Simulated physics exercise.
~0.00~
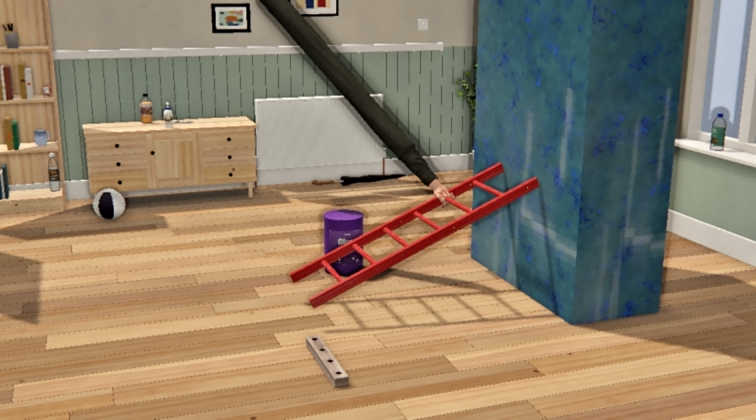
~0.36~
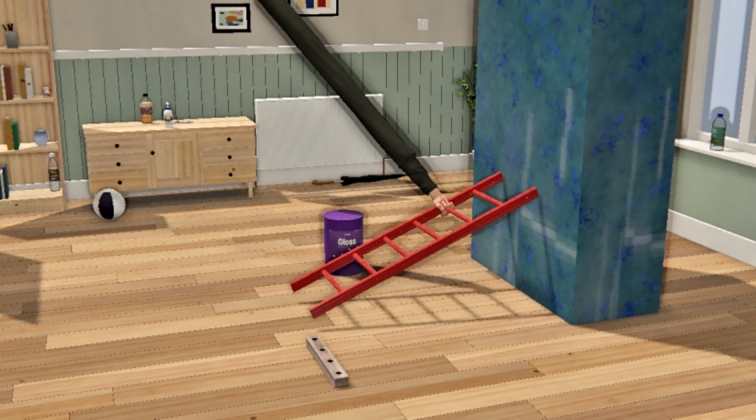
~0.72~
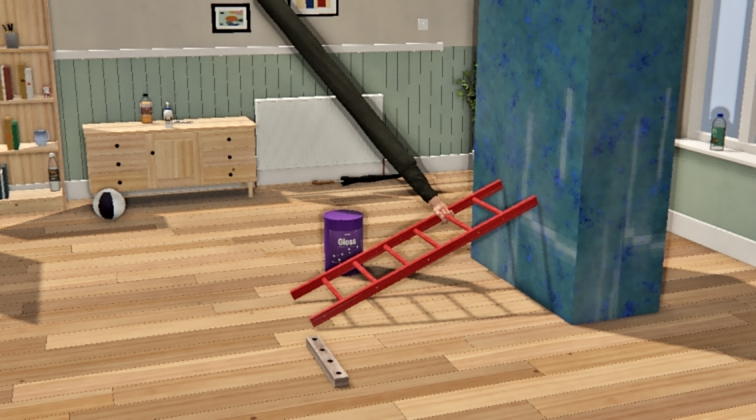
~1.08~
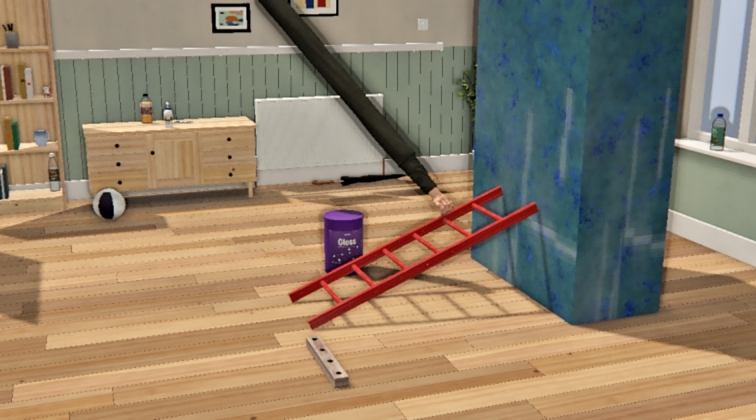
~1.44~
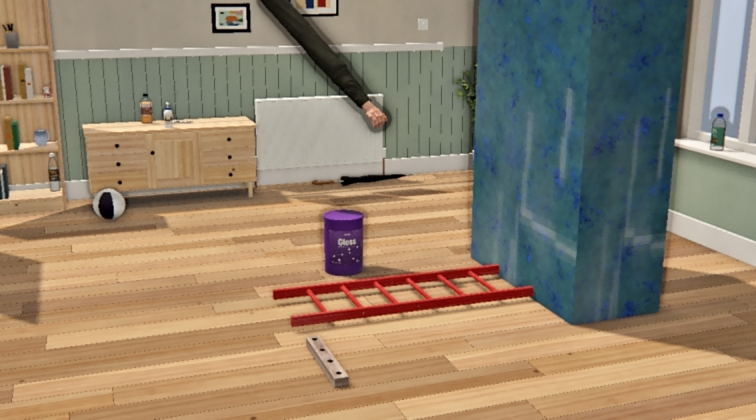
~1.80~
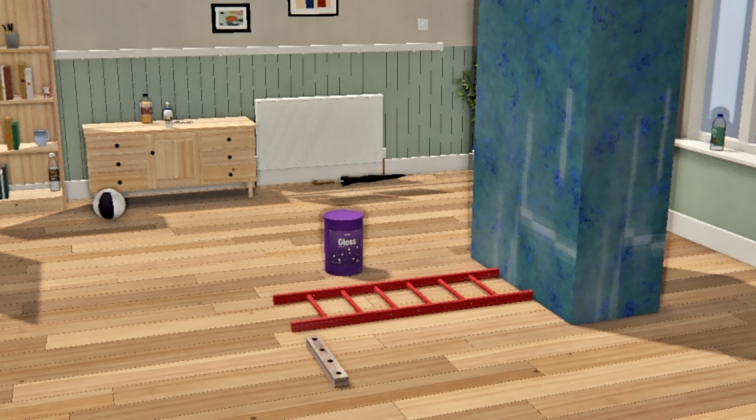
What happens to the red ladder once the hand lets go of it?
The red ladder does not hold its slant. It slips down and ends up lying flat on the wooden floor.
To begin with, a hand reaching in from the top holds a red ladder at a slant, its upper end beside a tall blue block and its feet on the wooden floor. The ladder's raised end sinks slightly while the hand stays near it. The hand then lets go and draws back toward the top. The ladder slips down, its feet shifting a little to the left as its upper end drops. It ends lying flat on the floor beside the block, with the purple pail and the small batten still in place.
